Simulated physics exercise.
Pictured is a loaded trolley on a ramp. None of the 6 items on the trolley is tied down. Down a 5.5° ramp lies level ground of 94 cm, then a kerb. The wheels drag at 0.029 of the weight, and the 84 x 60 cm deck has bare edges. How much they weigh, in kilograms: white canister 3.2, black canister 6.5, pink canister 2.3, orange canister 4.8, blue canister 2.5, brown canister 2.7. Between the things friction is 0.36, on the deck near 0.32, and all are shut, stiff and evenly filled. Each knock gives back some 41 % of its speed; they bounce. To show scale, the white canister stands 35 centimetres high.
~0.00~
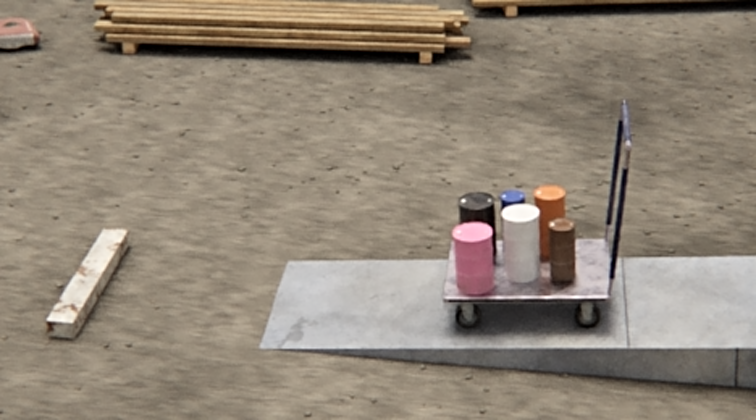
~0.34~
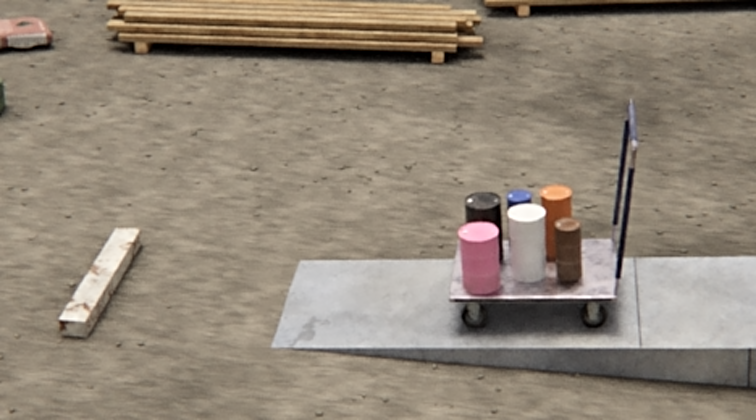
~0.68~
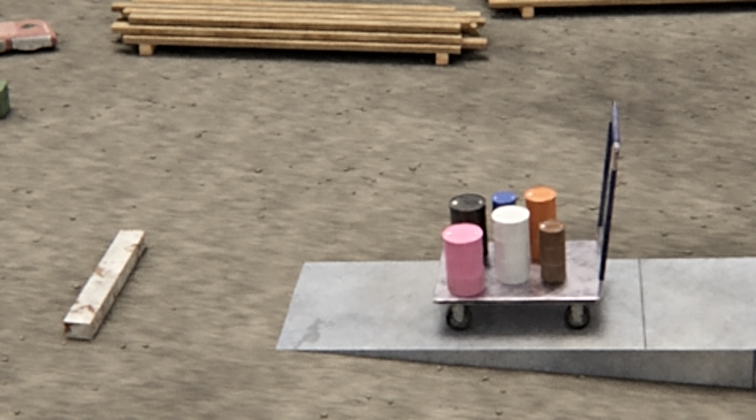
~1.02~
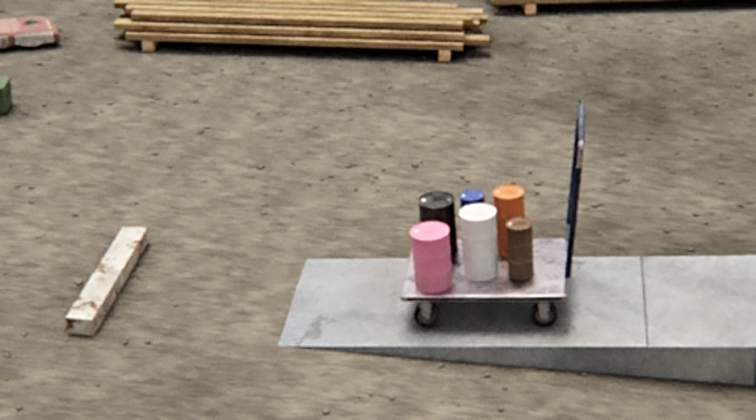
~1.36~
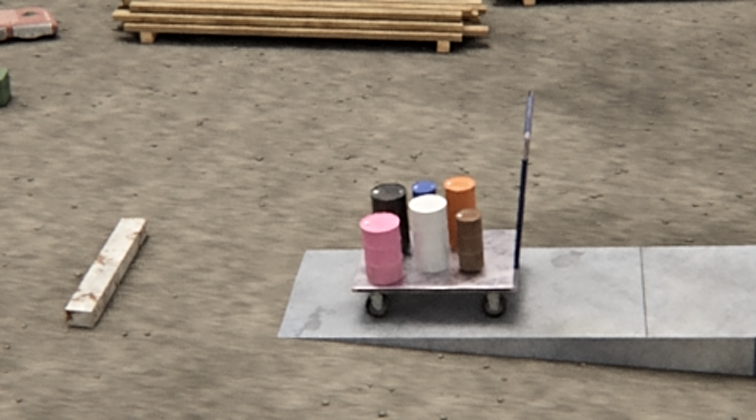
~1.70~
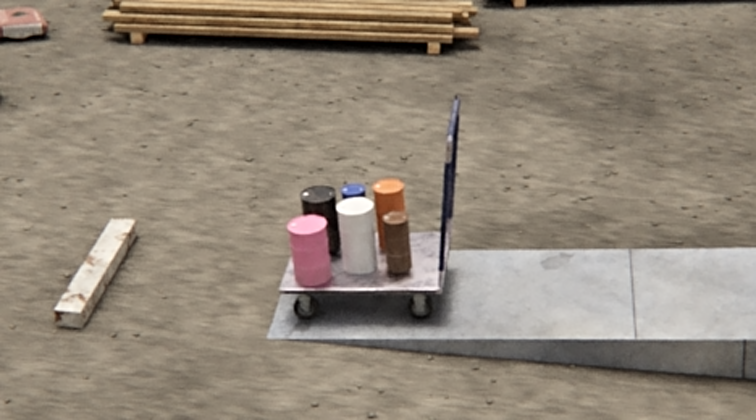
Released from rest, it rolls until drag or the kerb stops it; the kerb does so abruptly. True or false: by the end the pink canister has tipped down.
True.
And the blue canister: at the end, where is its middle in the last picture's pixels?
Roughly at (133, 206) in the last picture.
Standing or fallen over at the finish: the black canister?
Here's what happens: The black canister comes down.
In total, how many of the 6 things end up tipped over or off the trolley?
The count is 2.
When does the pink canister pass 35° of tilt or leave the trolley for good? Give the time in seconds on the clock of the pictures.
It happens near 2.8 s.
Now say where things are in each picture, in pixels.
In the first frame, 191 cm left to run; pink canister (474, 258); white canister (521, 243).
In the second frame, 189 cm left to run; orange canister (557, 222).
In the third frame, 178 cm left to run; brown canister (553, 251); white canister (512, 245).
In the fourth frame, 161 cm left to run; black canister (438, 225); orange canister (510, 221).
In the fifth frame, 136 cm left to run; brown canister (470, 240).
In the sixth frame, 104 cm left to run; pink canister (310, 251); white canister (358, 236).
By 2.70 s, trolley at the kerb; pink canister 12 cm from its spot near (92, 237); black canister 12 cm from its spot; blue canister 12 cm from its spot.
By 2.90 s, trolley at the kerb; black canister and pink canister now off the trolley; blue canister 19 cm from its spot; brown canister 20 cm from its spot.
When it is over (3.5 s), off the trolley and tipped over, black canister and pink canister; not toppled but over 10 cm from the start, white canister, orange canister, blue canister and brown canister. End places, in pixels of the last picture, pink canister near (33, 274).
